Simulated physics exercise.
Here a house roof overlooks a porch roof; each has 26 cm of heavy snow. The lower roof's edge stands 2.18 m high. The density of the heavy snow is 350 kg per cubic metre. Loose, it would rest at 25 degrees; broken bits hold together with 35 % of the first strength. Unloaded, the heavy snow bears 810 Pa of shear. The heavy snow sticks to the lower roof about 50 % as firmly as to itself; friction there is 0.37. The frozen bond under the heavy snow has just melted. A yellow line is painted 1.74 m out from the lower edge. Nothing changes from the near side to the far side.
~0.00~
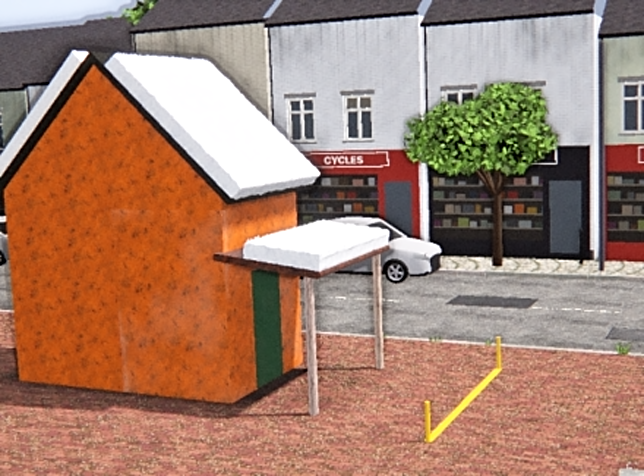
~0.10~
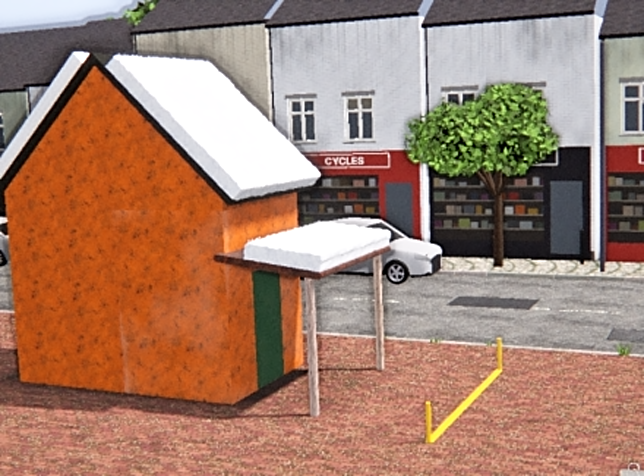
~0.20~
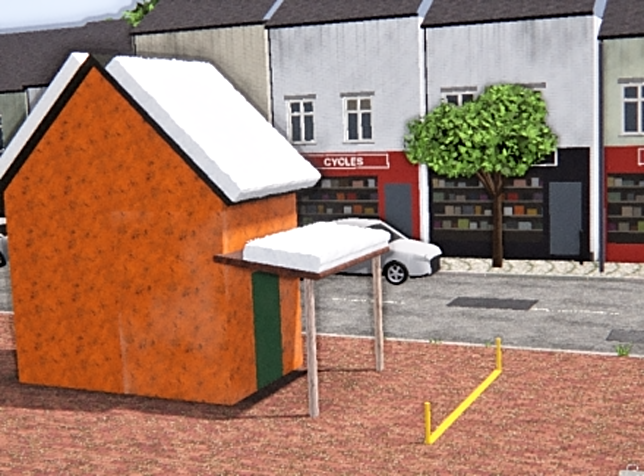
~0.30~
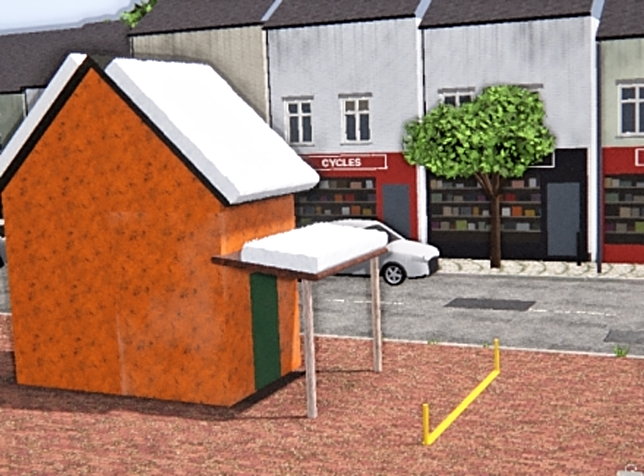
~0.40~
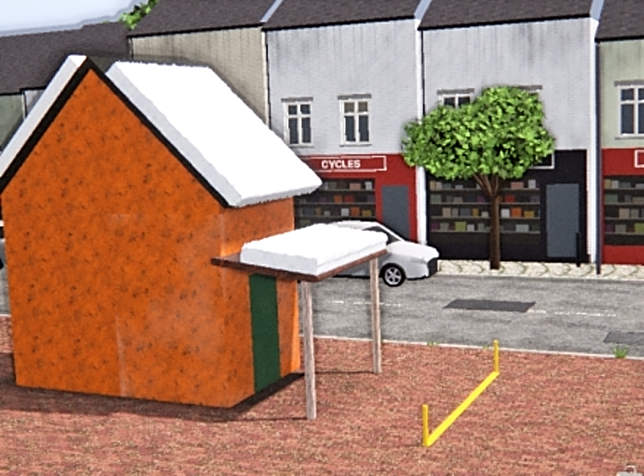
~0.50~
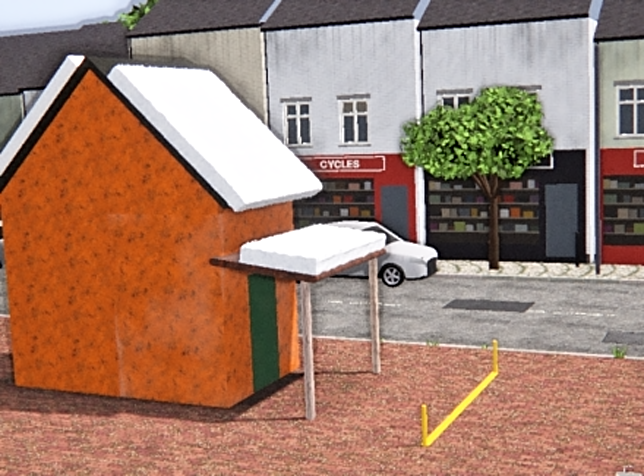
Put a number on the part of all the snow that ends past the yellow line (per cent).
Expect roughly 0 %.
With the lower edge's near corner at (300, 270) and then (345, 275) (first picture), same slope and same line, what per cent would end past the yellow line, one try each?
In turn about 0 %, 0 %.
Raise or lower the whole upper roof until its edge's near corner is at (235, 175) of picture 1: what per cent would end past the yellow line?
Then about 5 %.
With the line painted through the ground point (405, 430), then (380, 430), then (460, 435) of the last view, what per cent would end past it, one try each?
In turn about 0 %, 2 %, 0 %.
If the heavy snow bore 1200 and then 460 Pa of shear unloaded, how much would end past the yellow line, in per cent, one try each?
In turn about 0 %, 4 %.
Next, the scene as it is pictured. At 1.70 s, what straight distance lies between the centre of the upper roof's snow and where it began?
About 1.8 m.
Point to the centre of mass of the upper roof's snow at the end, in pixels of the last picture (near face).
At about (272, 257).
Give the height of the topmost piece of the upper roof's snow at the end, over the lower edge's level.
Roughly 1.4 m.
After 1.05 s, none is below the lower edge and 0 % is past the line.
After 1.70 s, none is below the lower edge and 0 % is past the line.
After 2.35 s, none is below the lower edge and 0 % is past the line.
After 3.00 s, 14 % is below the lower edge and 0 % is past the line.
After 3.70 s, at the end, 14 % is below the lower edge and 0 % is past the line.
